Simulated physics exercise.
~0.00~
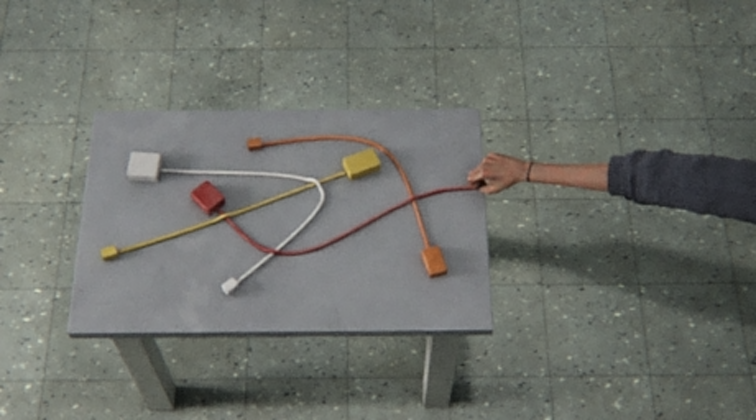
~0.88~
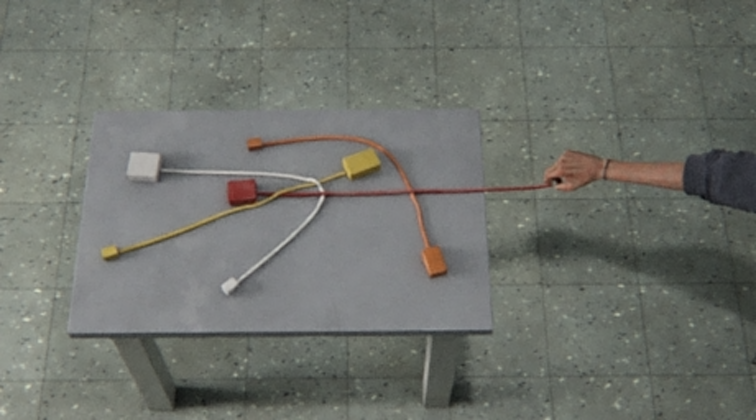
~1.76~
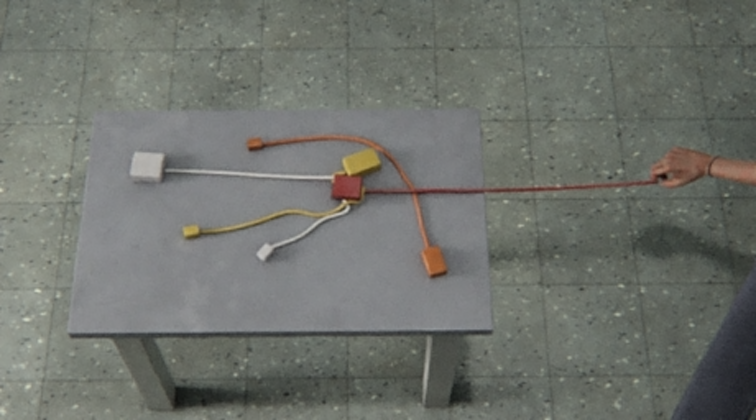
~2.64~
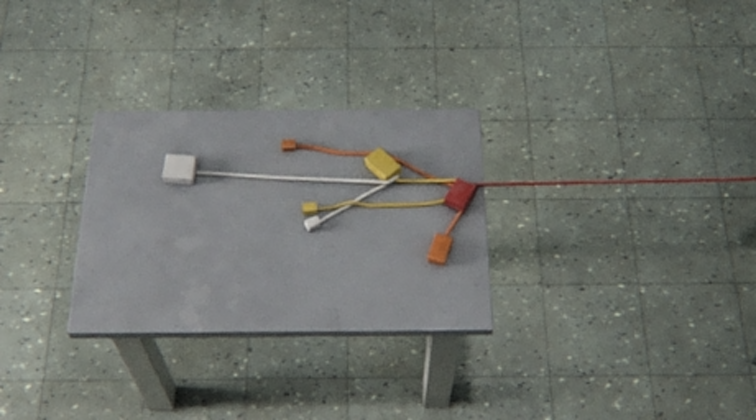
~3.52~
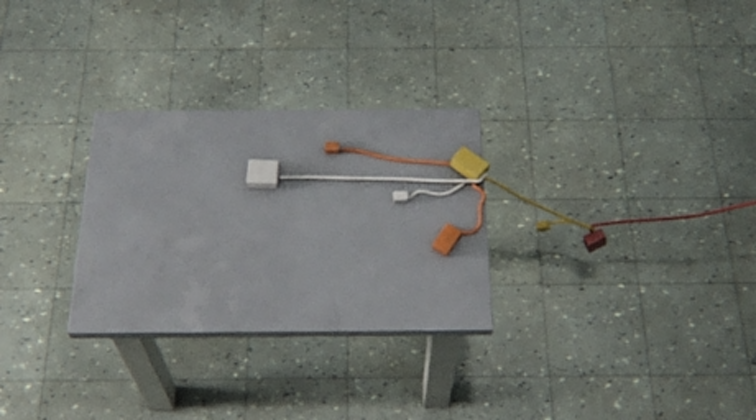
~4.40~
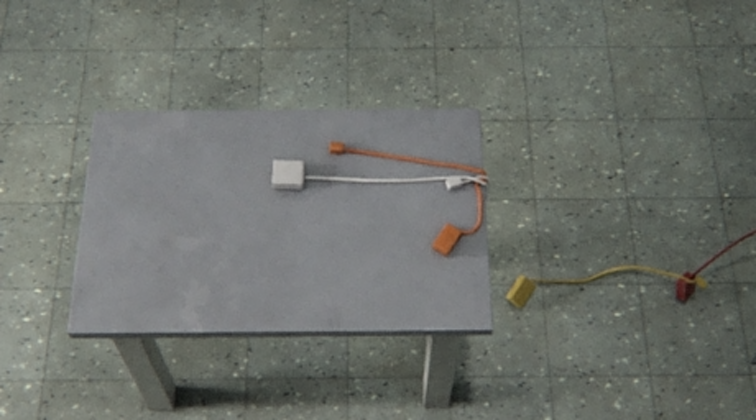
We see a hand pull a red lead rightward from four overlapping leads on a gray table, its charger snagging the others and dragging them along. The red and yellow leads go over the right edge, while the white and orange ones remain on top, shifted toward that edge.
